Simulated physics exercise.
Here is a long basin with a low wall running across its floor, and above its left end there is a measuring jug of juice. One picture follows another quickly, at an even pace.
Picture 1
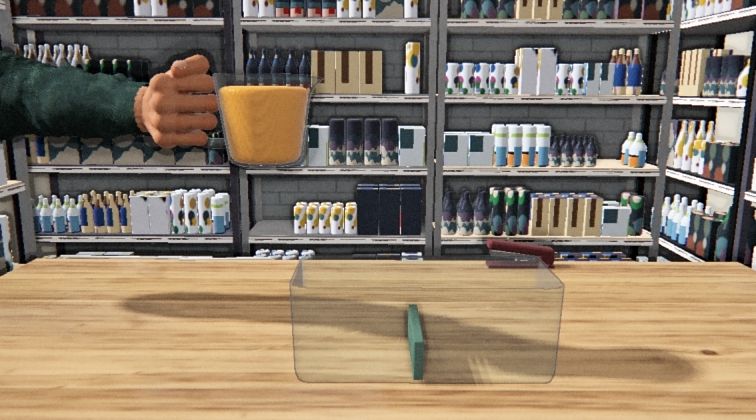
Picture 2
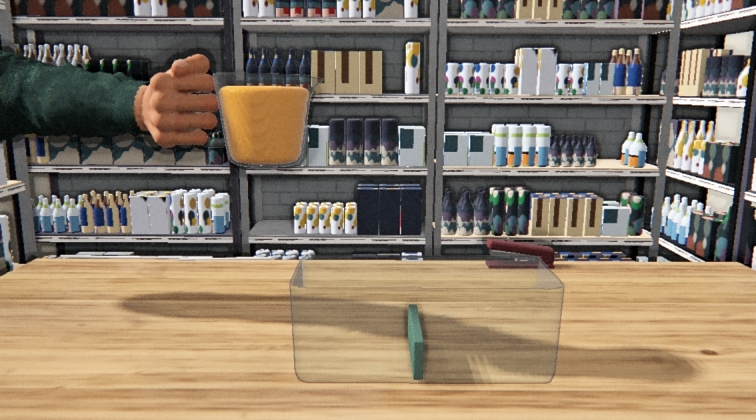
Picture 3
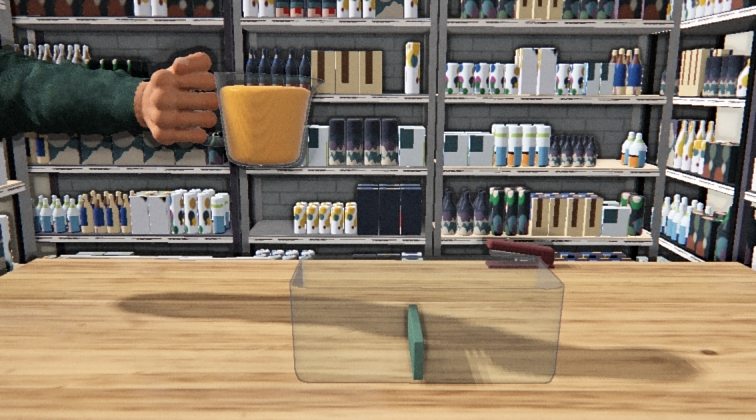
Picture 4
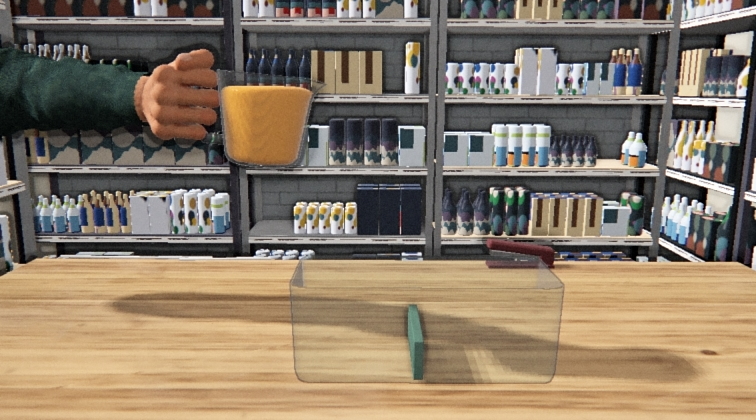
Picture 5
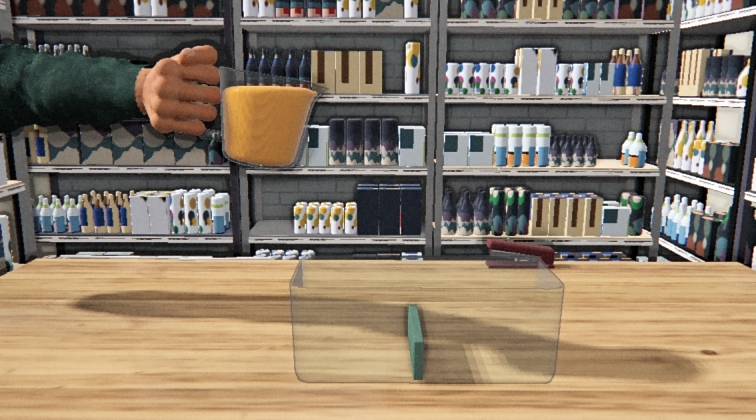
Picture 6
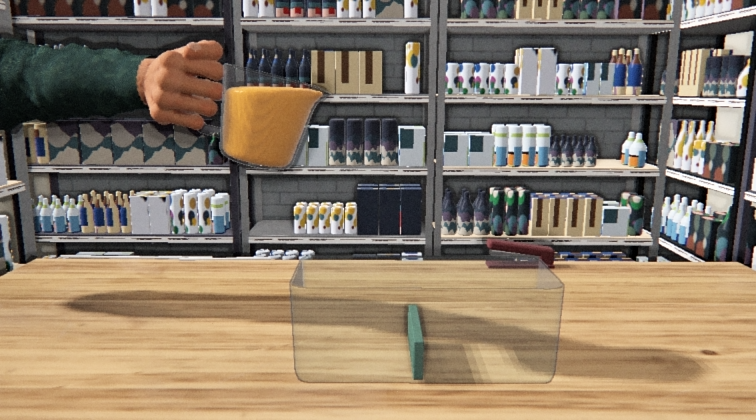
A clear measuring jug of orange juice is held up by a fist in a dark green sleeve at upper left, seen from a still, level view across a wooden counter before shop shelves of bottles and boxes. Below sits a long transparent basin with a low green wall inside and a dark red object behind. The hand slowly tilts the jug rightward, the juice staying level.
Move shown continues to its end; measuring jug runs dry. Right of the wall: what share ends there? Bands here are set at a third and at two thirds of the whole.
Stays short of a third.
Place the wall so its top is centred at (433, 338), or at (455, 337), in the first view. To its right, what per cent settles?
The first position gives around 15 percent, the second around 15 percent.
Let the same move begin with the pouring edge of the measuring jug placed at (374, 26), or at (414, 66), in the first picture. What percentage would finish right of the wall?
The first start yields 85 per cent, the second 95 per cent.
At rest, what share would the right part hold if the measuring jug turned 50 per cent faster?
I'd estimate about 5 percent ends up there.
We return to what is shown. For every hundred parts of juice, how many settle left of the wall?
Roughly 90 %.
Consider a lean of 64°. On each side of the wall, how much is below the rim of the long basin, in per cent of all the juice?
Left part 10 %; right part 0 %.
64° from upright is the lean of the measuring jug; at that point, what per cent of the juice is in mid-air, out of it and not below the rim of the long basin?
Estimate: Some 25 per cent.
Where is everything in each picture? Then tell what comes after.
In the first picture, tilt 0°; pouring edge (324, 77); surface from (221, 89) to (310, 90); the long basin's rim runs from (296, 272) to (551, 273); the wall's top is at (416, 323).
In the second picture, tilt 1°; pouring edge (324, 78); surface from (221, 88) to (310, 89).
In the third picture, tilt 2°; pouring edge (325, 80); surface from (223, 89) to (311, 90).
In the fourth picture, tilt 5°; pouring edge (327, 83); surface from (226, 89) to (314, 91).
In the fifth picture, tilt 9°; pouring edge (329, 87); surface from (226, 89) to (317, 91).
In the sixth picture, tilt 14°; pouring edge (332, 93); surface from (227, 89) to (323, 92).
A moment on, the measuring jug is tipped part way and 66 per cent is still to pour, 11 is left of the wall and 0 right of it.
Next, the measuring jug is tipped on its side and 12 per cent is still to pour, 68 is left of the wall and 1 right of it.
Then the measuring jug is tipped right over and 0 per cent is still to pour, 92 is left of the wall and 4 right of it.
Later the measuring jug is tipped right over and 0 per cent is still to pour, 92 is left of the wall and 4 right of it.
Finally, 92 per cent lies left of the wall, 4 right of it and 4 outside.
